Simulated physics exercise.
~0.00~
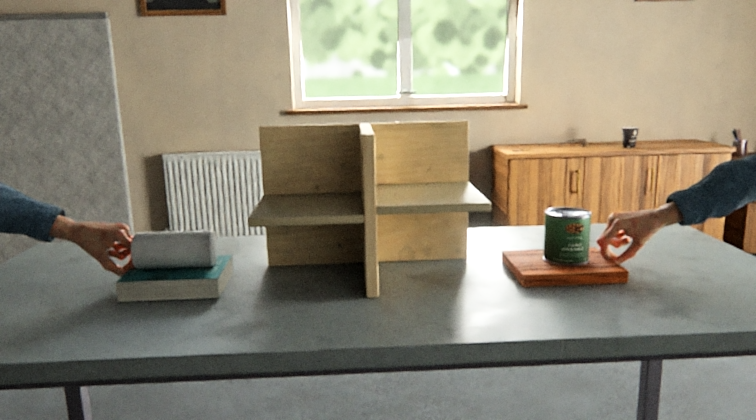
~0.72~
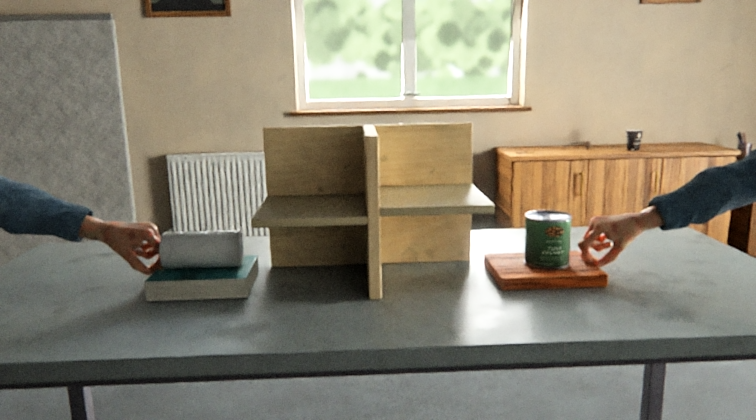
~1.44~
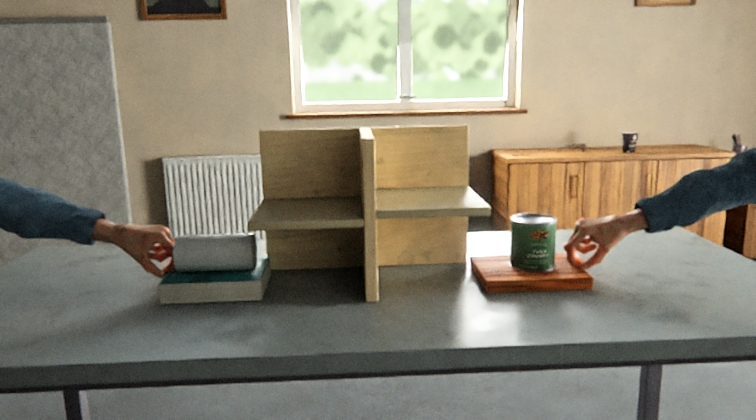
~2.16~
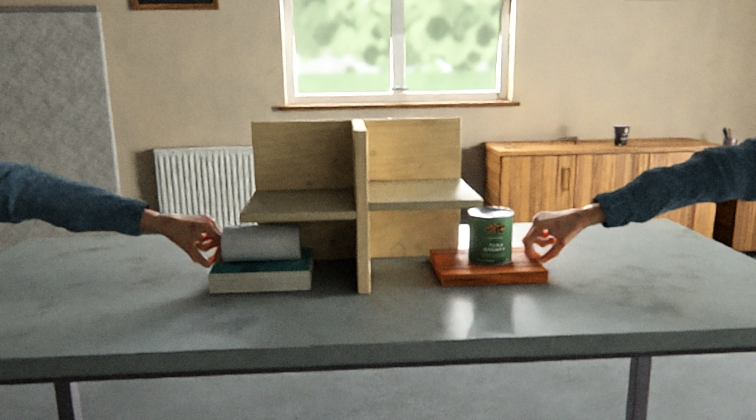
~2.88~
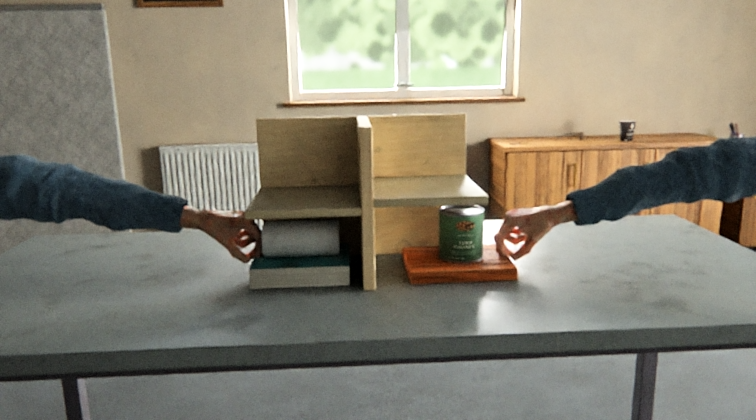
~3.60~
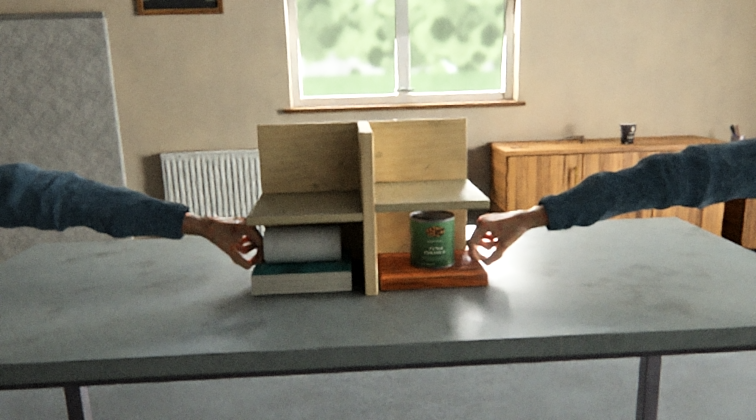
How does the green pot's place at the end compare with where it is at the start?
At the start the green pot stands out in the open to the right of the wooden stand. By the end it is farther left, beneath the right side of the stand's shelf.
Two hands slide a book with a candle and a board with a green pot under a shelf.
